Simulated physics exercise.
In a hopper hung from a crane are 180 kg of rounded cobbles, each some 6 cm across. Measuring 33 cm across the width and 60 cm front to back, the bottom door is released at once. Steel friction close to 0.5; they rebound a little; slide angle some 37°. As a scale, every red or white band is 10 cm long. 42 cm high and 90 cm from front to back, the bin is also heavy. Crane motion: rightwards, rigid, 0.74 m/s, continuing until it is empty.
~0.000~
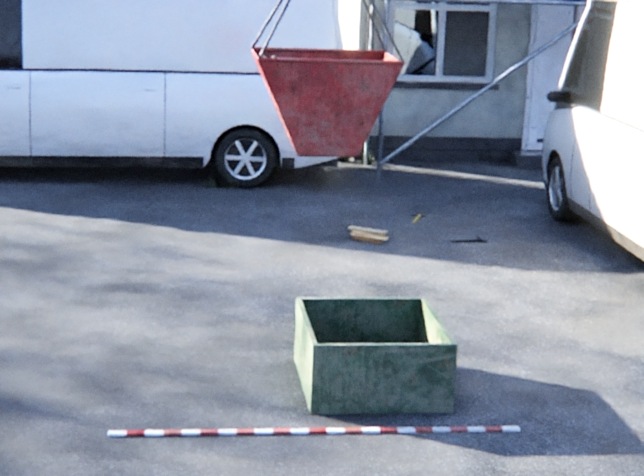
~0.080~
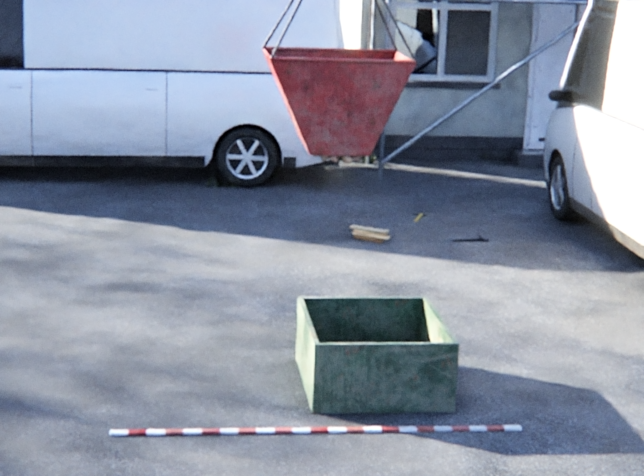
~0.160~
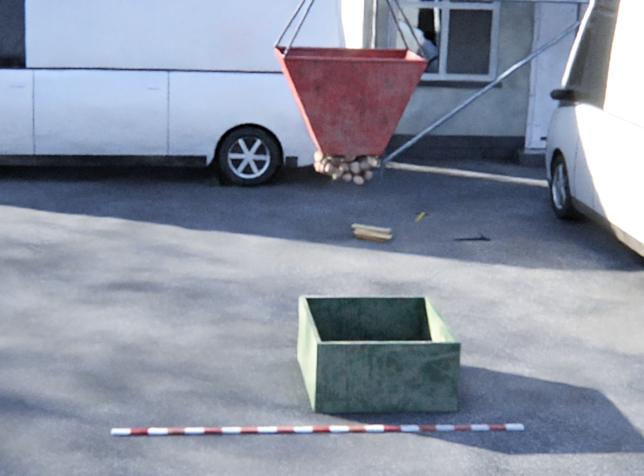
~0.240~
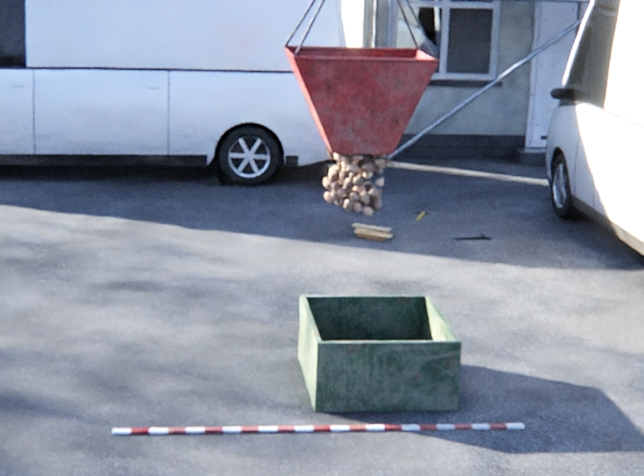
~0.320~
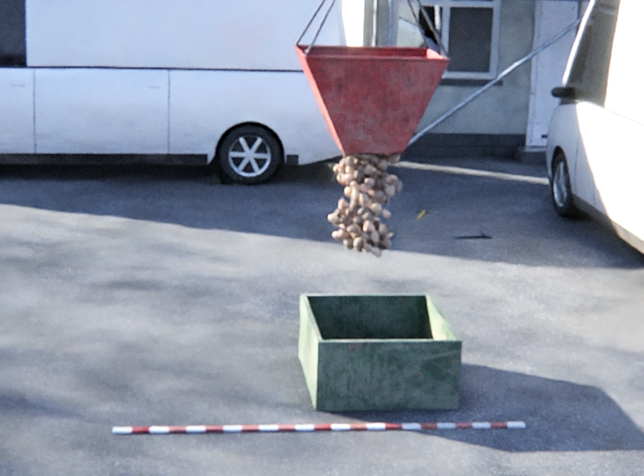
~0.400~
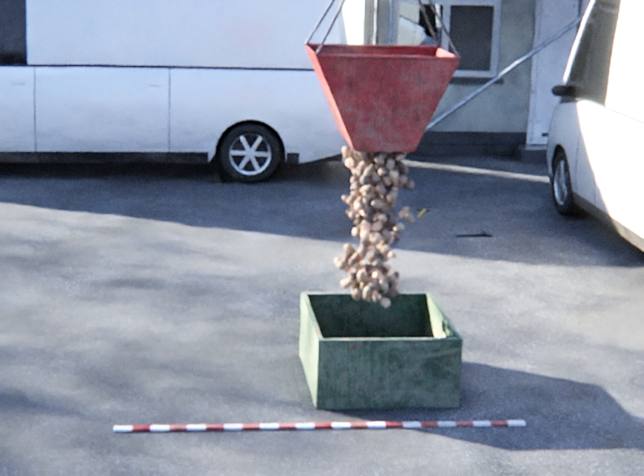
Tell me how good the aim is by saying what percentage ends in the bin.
About 89 % ends in the bin.
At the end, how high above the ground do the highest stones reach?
I'd put it at close to 32 cm off the ground.
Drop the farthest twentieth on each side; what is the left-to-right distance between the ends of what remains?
Roughly 120 cm.
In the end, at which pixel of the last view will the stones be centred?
Middle at rest: Roughly (395, 361).
After 0.7 s, 3 % in the hopper, 97 % falling or lying in the bin; the stones farthest right are at (437, 328).
After 1.1 s, 0 % in the hopper, 89 % falling or lying in the bin, 11 % falling or lying beside or right of the bin; the stones farthest right are at (518, 363).
After 1.7 s, 0 % in the hopper, 89 % falling or lying in the bin, 11 % falling or lying beside or right of the bin; the stones farthest right are at (639, 377).
After 2.6 s, 0 % in the hopper, 89 % falling or lying in the bin, 11 % falling or lying beside or right of the bin.
After 4.5 s, 0 % in the hopper, 89 % in the bin, 11 % beside or right of the bin.
